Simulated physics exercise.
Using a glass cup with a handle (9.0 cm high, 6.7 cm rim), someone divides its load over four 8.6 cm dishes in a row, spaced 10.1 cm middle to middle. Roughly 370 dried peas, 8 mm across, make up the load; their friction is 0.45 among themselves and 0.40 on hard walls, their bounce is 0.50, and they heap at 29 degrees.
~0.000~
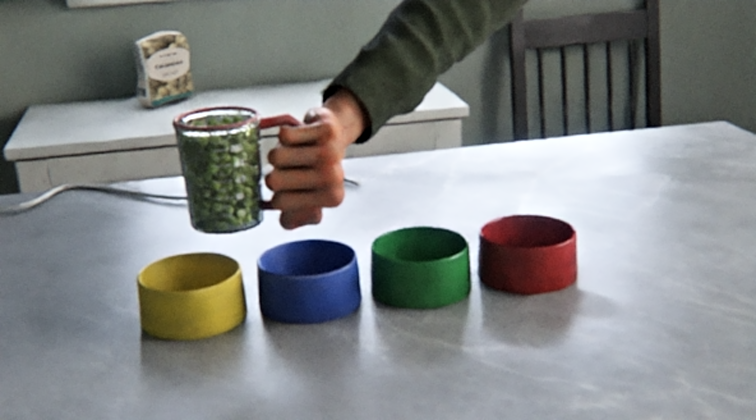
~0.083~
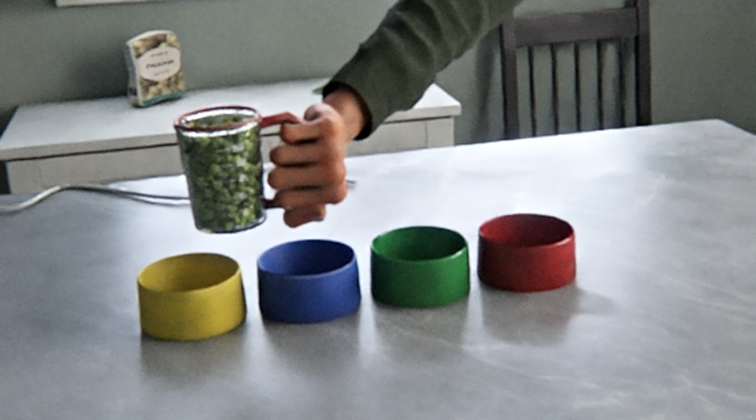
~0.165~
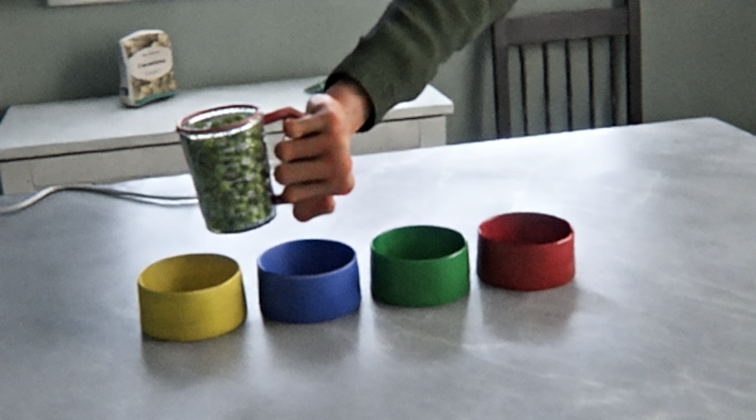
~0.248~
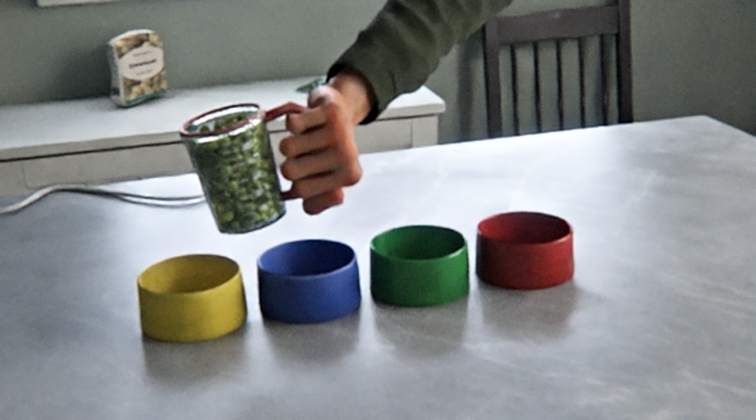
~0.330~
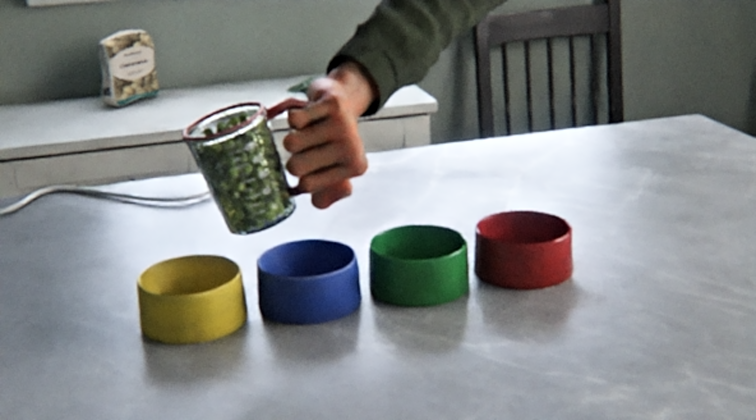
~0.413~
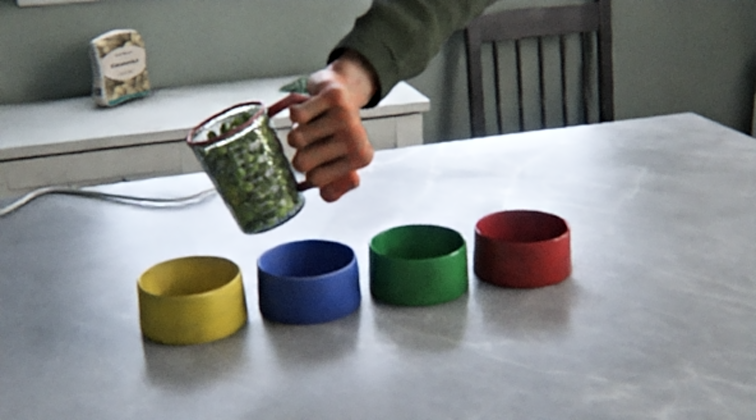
The footage shows a hand holding a clear handled cup filled with green dried peas above a row of yellow, blue, green and red dishes, gradually tilting it to the left while moving it slightly to the right.
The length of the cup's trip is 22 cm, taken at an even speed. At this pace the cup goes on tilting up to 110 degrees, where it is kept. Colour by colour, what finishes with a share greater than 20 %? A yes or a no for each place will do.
Red - no; blue - yes; green - no; yellow - no; counter - no.
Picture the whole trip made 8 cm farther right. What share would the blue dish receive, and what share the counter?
Then I'd expect blue at 10 and the counter at 10.
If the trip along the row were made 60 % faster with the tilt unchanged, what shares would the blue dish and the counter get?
The shares would then be blue 10 and counter 20.
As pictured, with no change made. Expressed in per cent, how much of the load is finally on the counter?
Close to 10 per cent, give or take.
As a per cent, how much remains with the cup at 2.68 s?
Somewhere close to 0 percent.
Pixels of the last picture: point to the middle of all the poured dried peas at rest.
(313, 276) or so.
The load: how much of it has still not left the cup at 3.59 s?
Close to 0 per cent of the load, I'd guess.
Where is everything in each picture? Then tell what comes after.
Cup at (222, 170), tilt 0 degrees, lip at (175, 122), moved 0.0 cm; middle of the pieces at (221, 174); yellow dish at (190, 272); blue dish at (307, 258); green dish at (420, 244); red dish at (528, 231), in the first frame.
Cup at (224, 170), tilt 2 degrees, lip at (175, 123), moved 0.2 cm; middle of the pieces at (223, 173), in the second frame.
Cup at (231, 170), tilt 6 degrees, lip at (178, 126), moved 0.7 cm; middle of the pieces at (229, 173), in the third frame.
Cup at (237, 170), tilt 11 degrees, lip at (181, 131), moved 1.2 cm; middle of the pieces at (236, 173), in the fourth frame.
Cup at (243, 170), tilt 16 degrees, lip at (185, 136), moved 1.8 cm; middle of the pieces at (243, 173), in the fifth frame.
Cup at (250, 169), tilt 20 degrees, lip at (188, 141), moved 2.3 cm; middle of the pieces at (250, 173); yellow dish at (190, 276); blue dish at (307, 258); green dish at (417, 242); red dish at (522, 226). Its pace works out near 60 degrees a second; the hand travels 7 cm a second, in the sixth frame.
Then, at 1.77 s, tilt 99 degrees; cup holds 80 %, blue 15 %, yellow 5 %.
Then, at 2.68 s, tilt 110 degrees; cup holds 0 %, blue 90 %, yellow 5 %.
Then, at 3.59 s, tilt 110 degrees; cup holds 0 %, blue 90 %, yellow 5 %.
By 3.9 s all is still; red 0 %, blue 90 %, green 0 %, yellow 5 %, counter 10 %.
